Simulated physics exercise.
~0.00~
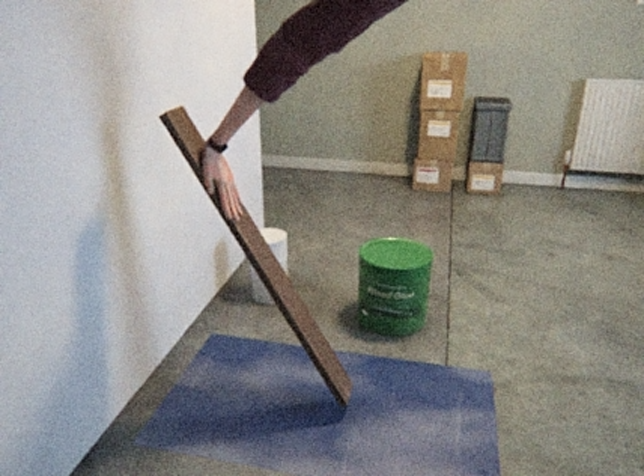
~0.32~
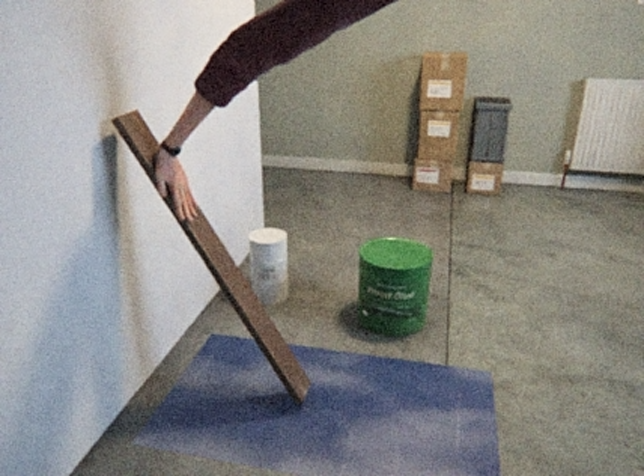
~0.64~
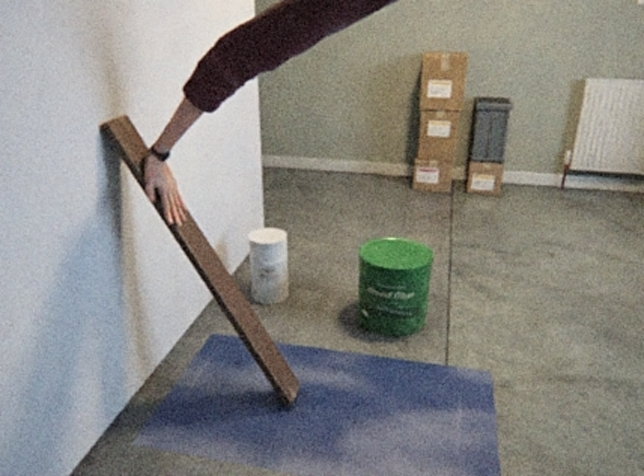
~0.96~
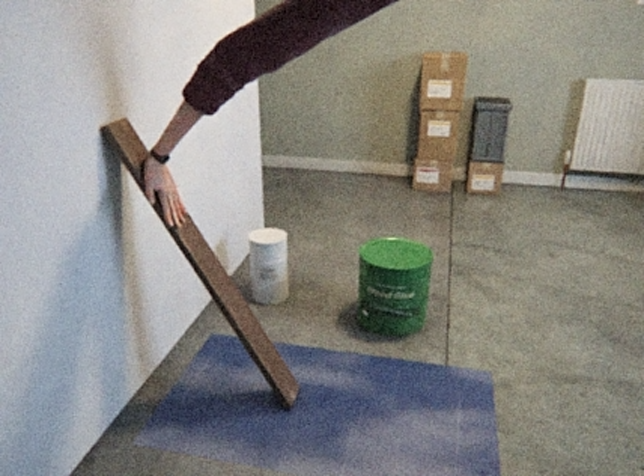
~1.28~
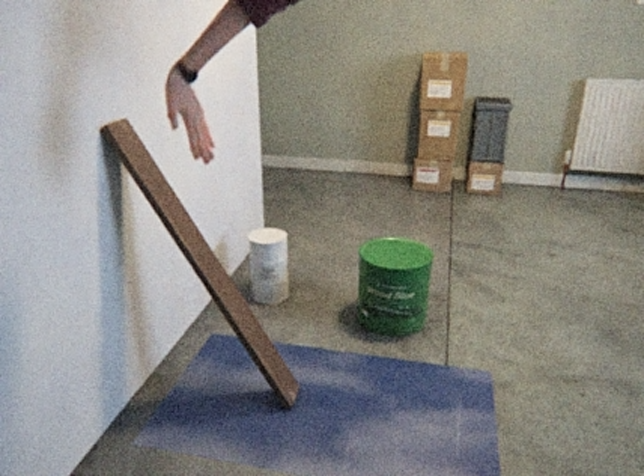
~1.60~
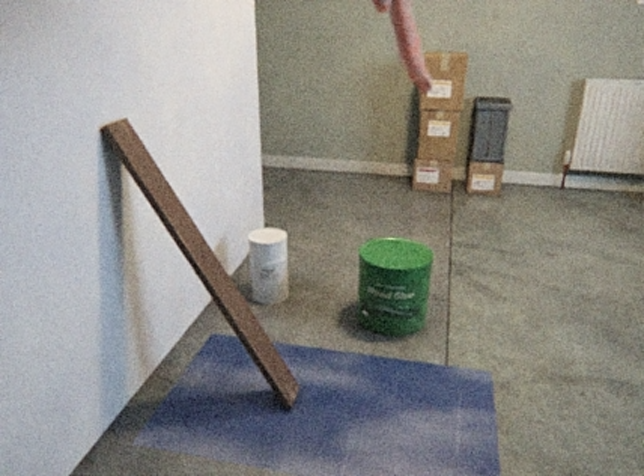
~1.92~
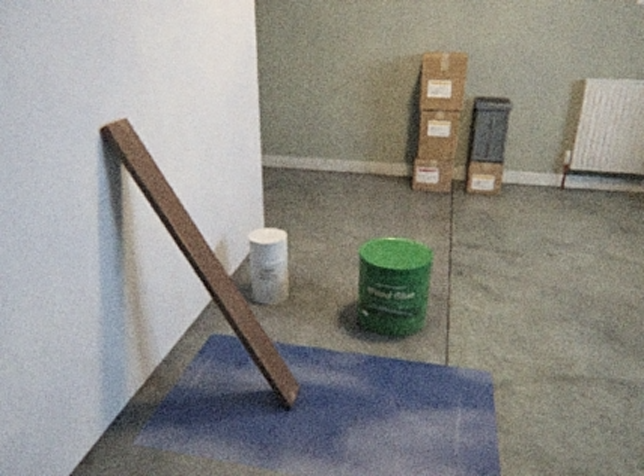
A brown plank is moved left by a hand, released, and stays leaning on the wall.
